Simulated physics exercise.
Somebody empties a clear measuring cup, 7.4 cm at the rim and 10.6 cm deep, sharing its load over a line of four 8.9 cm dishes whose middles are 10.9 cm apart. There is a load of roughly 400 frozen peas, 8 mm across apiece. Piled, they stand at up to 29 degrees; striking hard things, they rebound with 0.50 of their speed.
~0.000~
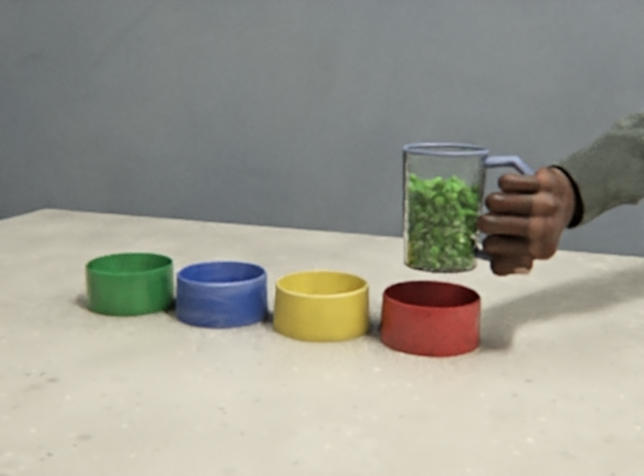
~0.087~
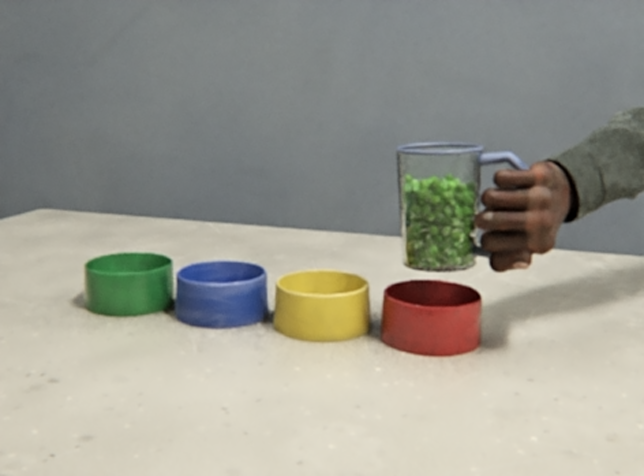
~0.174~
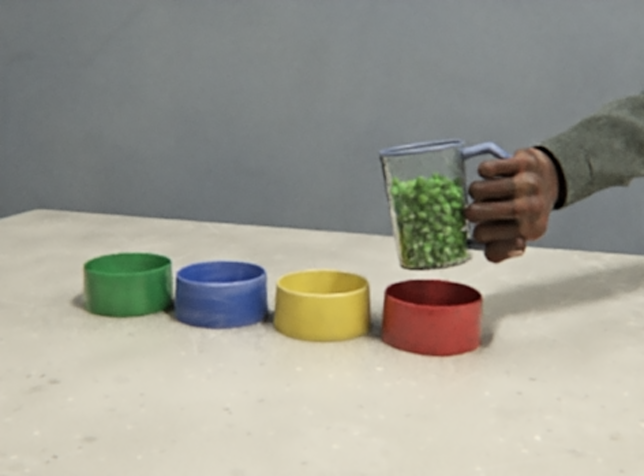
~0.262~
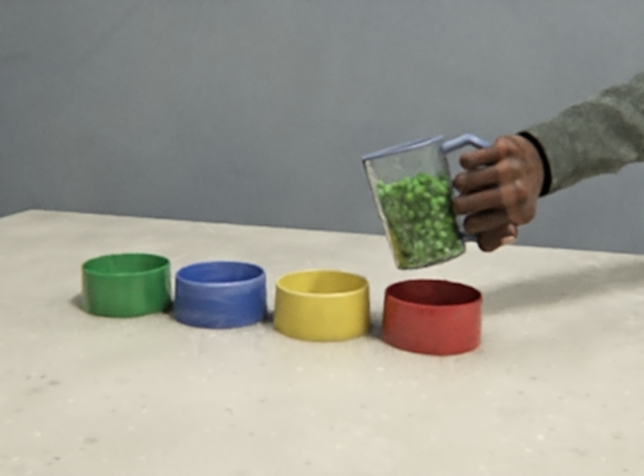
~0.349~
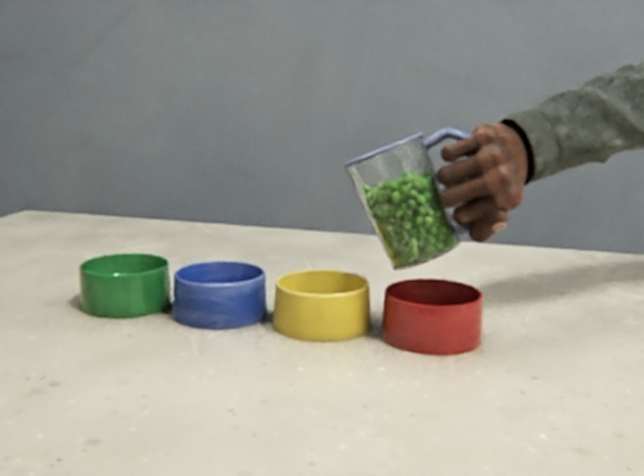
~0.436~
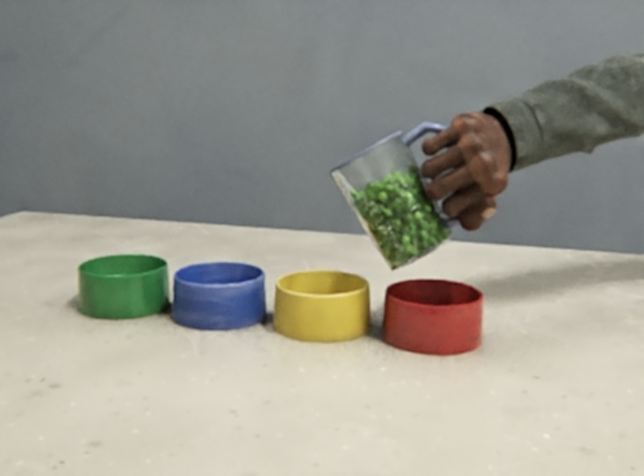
A hand holds a clear measuring cup of green peas upright above the red dish, at the right end of a row with yellow, blue and green dishes. The hand then moves the cup left and steadily tilts it, its lip lowering toward the left while the peas stay inside.
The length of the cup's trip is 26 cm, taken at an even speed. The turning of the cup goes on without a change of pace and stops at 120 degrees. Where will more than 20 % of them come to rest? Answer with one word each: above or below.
Red below, blue above, green below, yellow below, counter above.
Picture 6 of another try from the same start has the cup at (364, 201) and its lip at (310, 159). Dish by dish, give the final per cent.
Kept per dish: Red = 0, blue = 0, green = 100, yellow = 0.
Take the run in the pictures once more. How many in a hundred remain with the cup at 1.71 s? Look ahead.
Roughly 10 percent.
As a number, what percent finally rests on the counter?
Close to 30 per cent, give or take.
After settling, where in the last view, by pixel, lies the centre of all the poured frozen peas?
Approximately (198, 302) in the last view.
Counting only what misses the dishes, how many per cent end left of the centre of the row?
Roughly 100 per cent of them.
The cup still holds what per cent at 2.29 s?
Roughly 0 in a hundred.
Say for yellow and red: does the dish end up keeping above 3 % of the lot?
With yellow that fails, while with red that fails.
After 1.20 s, tilt 96 degrees; cup holds 100 %.
After 1.71 s, tilt 120 degrees; cup holds 10 %, blue 65 %, green 5 %.
After 2.29 s, tilt 120 degrees; cup holds 0 %, blue 60 %, green 5 %.
By 2.7 s all is still; red 0 %, blue 60 %, green 5 %, yellow 0 %, counter 30 %.
